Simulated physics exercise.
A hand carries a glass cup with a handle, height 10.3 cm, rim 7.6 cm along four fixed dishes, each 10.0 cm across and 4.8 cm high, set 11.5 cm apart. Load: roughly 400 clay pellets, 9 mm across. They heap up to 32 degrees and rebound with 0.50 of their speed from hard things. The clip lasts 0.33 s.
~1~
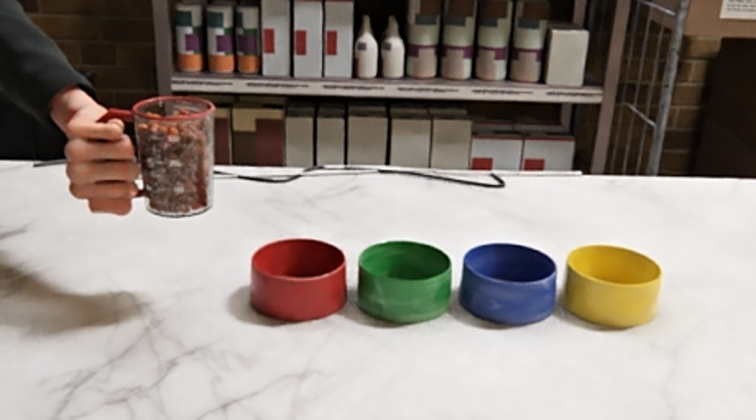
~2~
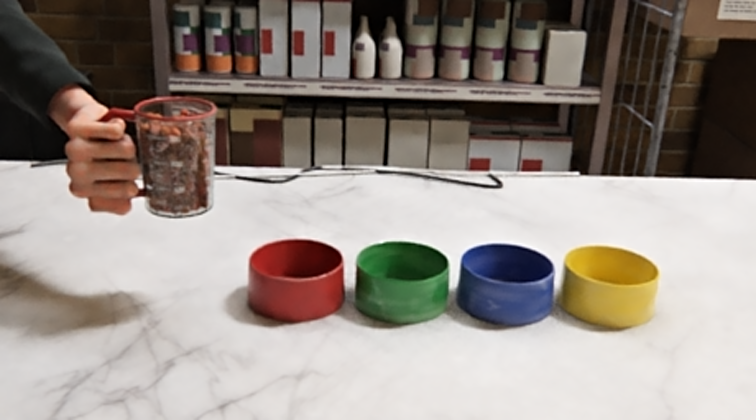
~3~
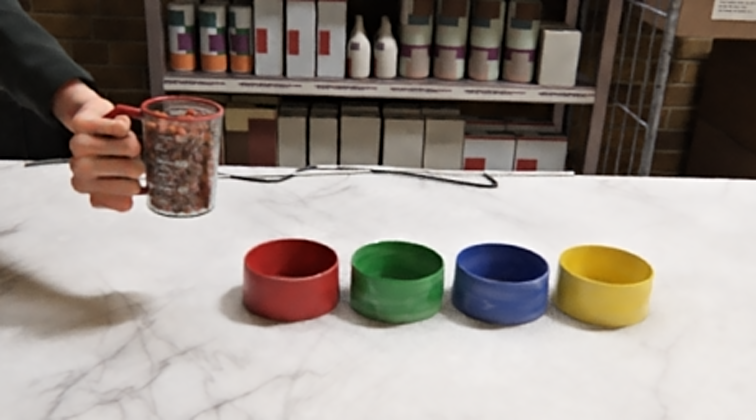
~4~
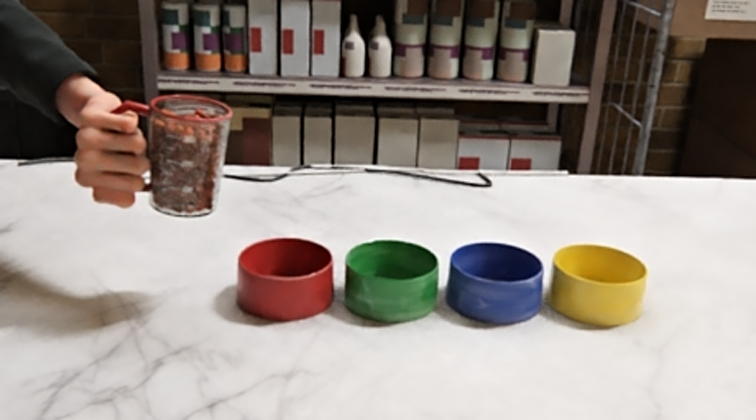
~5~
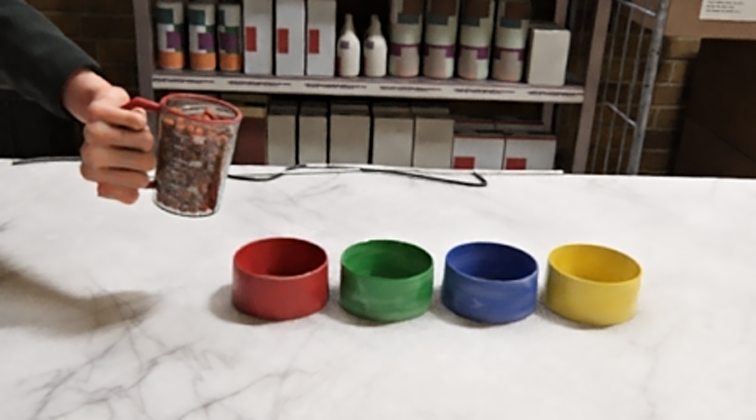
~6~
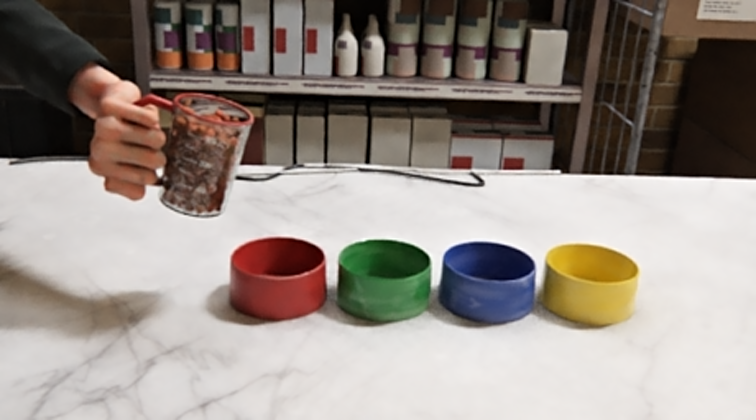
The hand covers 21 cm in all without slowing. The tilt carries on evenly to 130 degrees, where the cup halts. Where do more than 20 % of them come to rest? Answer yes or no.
Red dish: No; blue dish: No; green dish: Yes; yellow dish: No; on the counter: Yes.
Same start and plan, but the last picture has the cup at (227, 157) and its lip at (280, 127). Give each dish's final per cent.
Red 0, blue 10, green 70, yellow 0.
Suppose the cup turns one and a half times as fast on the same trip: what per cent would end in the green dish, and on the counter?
Then: Green 60; counter 30.
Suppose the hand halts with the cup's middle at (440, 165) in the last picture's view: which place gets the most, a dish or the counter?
The winner: Blue.
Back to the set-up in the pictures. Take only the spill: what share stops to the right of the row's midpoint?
Some 60 per cent.
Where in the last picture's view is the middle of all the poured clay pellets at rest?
Near (410, 288).
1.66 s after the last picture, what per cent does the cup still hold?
Some 85 per cent of the load.
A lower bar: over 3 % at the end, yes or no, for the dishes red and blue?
Red no; blue yes.
Then, 1.00 s after the last picture, tilt 68 degrees; cup holds 100 %.
Then, 1.66 s after the last picture, tilt 103 degrees; cup holds 85 %, green 5 %.
Then, 2.37 s after the last picture, tilt 130 degrees; cup holds 0 %, blue 10 %, green 60 %.
In the end, red 0 %, blue 10 %, green 60 %, yellow 0 %, counter 30 %.
